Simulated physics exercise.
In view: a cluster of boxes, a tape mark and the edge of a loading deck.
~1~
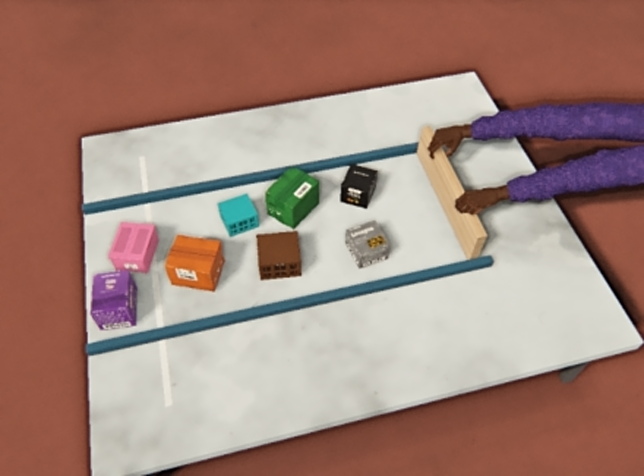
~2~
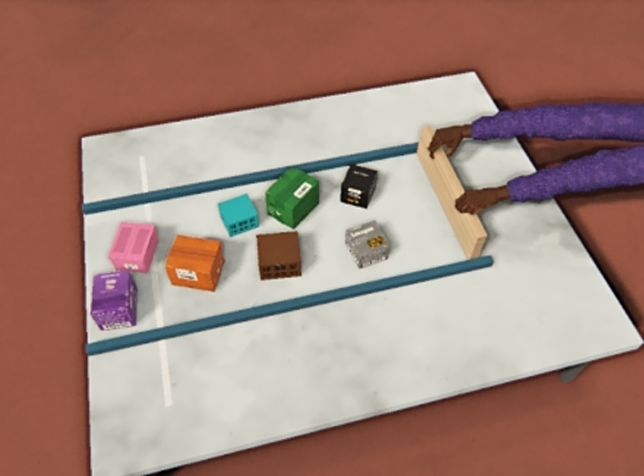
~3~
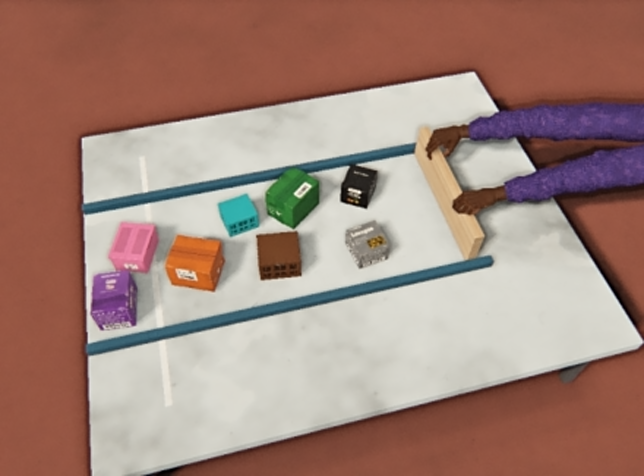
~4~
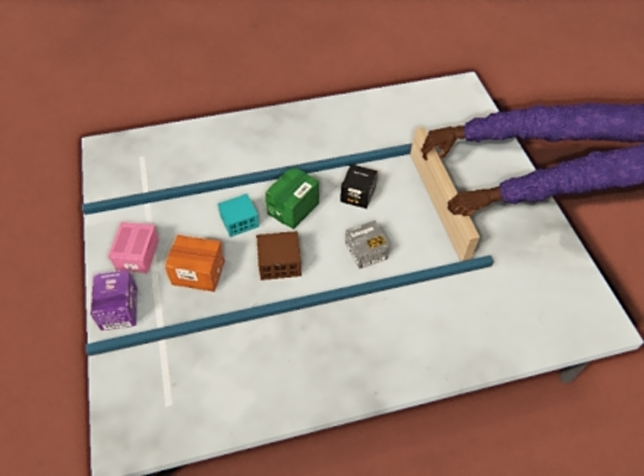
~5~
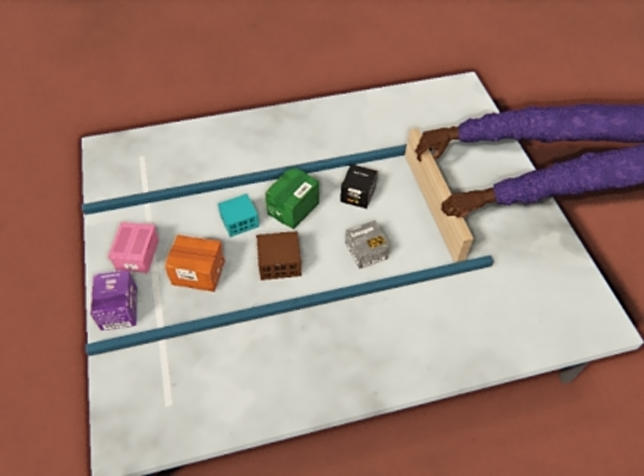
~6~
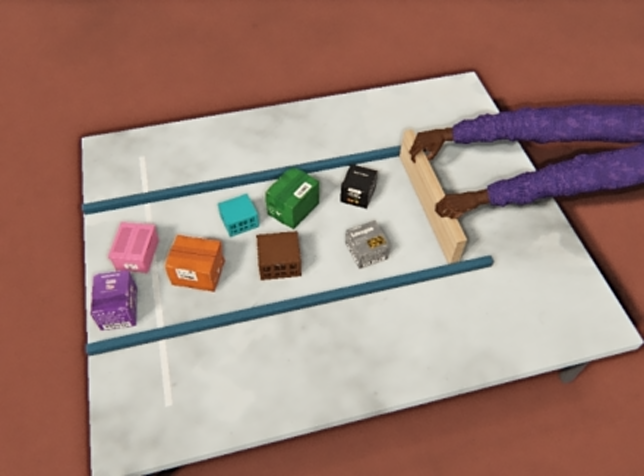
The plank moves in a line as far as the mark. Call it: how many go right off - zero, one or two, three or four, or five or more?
Three or four go off.
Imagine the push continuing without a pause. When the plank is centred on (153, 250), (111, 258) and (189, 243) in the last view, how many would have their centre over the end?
Taking the places in turn, the counts are 4, 6 and 2.
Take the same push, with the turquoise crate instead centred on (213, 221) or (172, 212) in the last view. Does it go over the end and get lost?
First place: It goes off; second place: It goes off.
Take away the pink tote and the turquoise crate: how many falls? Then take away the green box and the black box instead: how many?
The counts: 2 and 2.
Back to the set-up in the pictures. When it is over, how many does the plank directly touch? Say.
In contact: 2.
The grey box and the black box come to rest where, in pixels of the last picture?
The grey box stops around (137, 290); the black box around (133, 238).
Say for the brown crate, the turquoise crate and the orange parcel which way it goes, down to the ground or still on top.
Taking them in turn, the brown crate stays where it is, the turquoise crate goes down and the orange parcel goes down.
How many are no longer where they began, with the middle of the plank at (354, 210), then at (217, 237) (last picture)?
In order, the tallies are 3 and 8.
Soon after, none off yet; purple box at rest near (115, 300); pink tote at rest near (135, 248); orange parcel at rest near (196, 263).
At rest, the number that fall off is three or four; fallen, turquoise crate, orange parcel, pink tote and purple box.
